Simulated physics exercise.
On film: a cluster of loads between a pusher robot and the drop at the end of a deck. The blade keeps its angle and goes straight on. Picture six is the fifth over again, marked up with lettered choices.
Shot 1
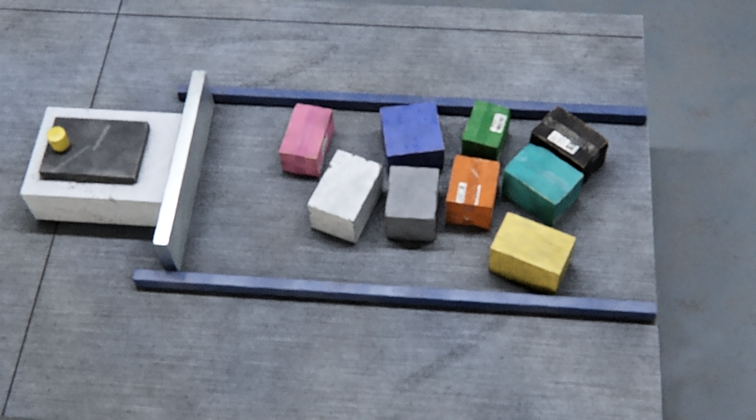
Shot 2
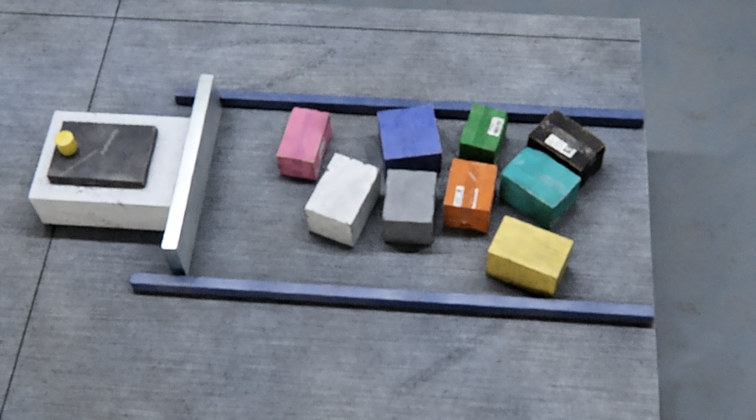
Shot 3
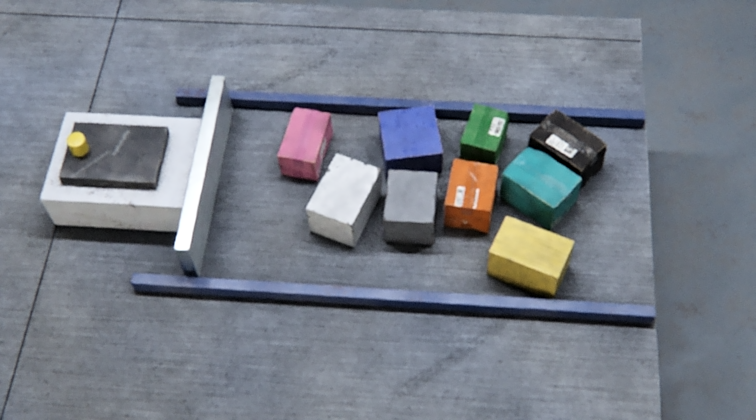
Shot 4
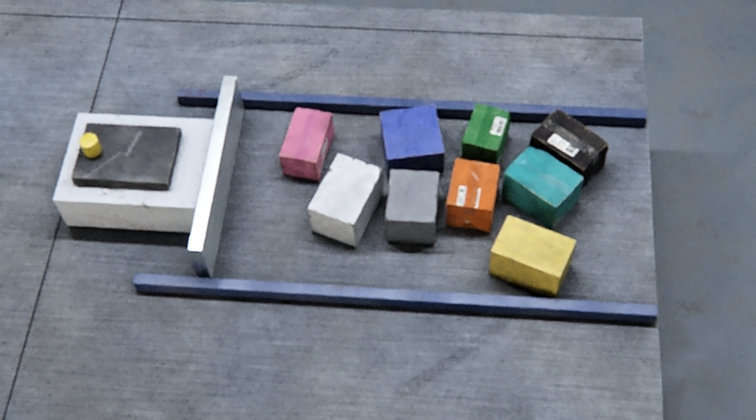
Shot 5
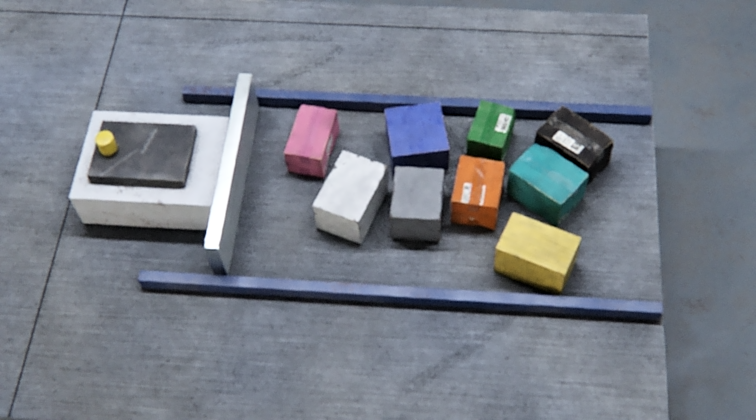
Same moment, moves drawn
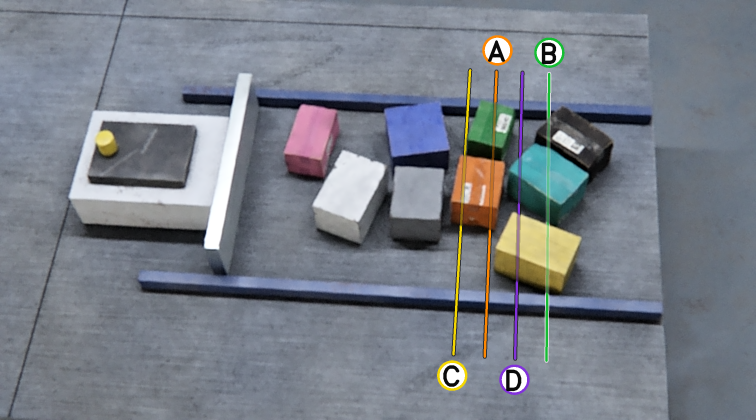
A white pusher robot creeps right between two blue rails toward a cluster of colourful blocks.
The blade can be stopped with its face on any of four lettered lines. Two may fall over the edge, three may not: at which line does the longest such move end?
D is the last line within the limit.
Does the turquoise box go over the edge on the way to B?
Yes.
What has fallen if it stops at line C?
The turquoise box goes over.
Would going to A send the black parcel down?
By then, yes.
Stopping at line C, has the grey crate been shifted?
Yes.
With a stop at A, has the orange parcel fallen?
No.
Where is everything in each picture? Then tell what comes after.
In the first picture, black parcel (567, 147); pink parcel (308, 140); green parcel (486, 135).
In the second picture, robot (110, 153); orange parcel (470, 196).
In the third picture, robot (123, 154); blue crate (411, 143).
In the fourth picture, robot (135, 155); grey crate (413, 207).
In the fifth picture, robot (150, 152); black parcel (572, 147); pink parcel (313, 141); green parcel (491, 135).
On the marked copy, A at (491, 202); B at (548, 206); C at (462, 201); D at (519, 204).
With D. Early on, robot (252, 158); turquoise box (557, 184); orange parcel (493, 192).
Further on, robot (354, 163); turquoise box (647, 194); black parcel (615, 141).
At the end, robot (434, 167); black parcel over the edge; turquoise box over the edge; two fallen.
As for the rest, A is within the limit but short; B drops five; C is within the limit but short.
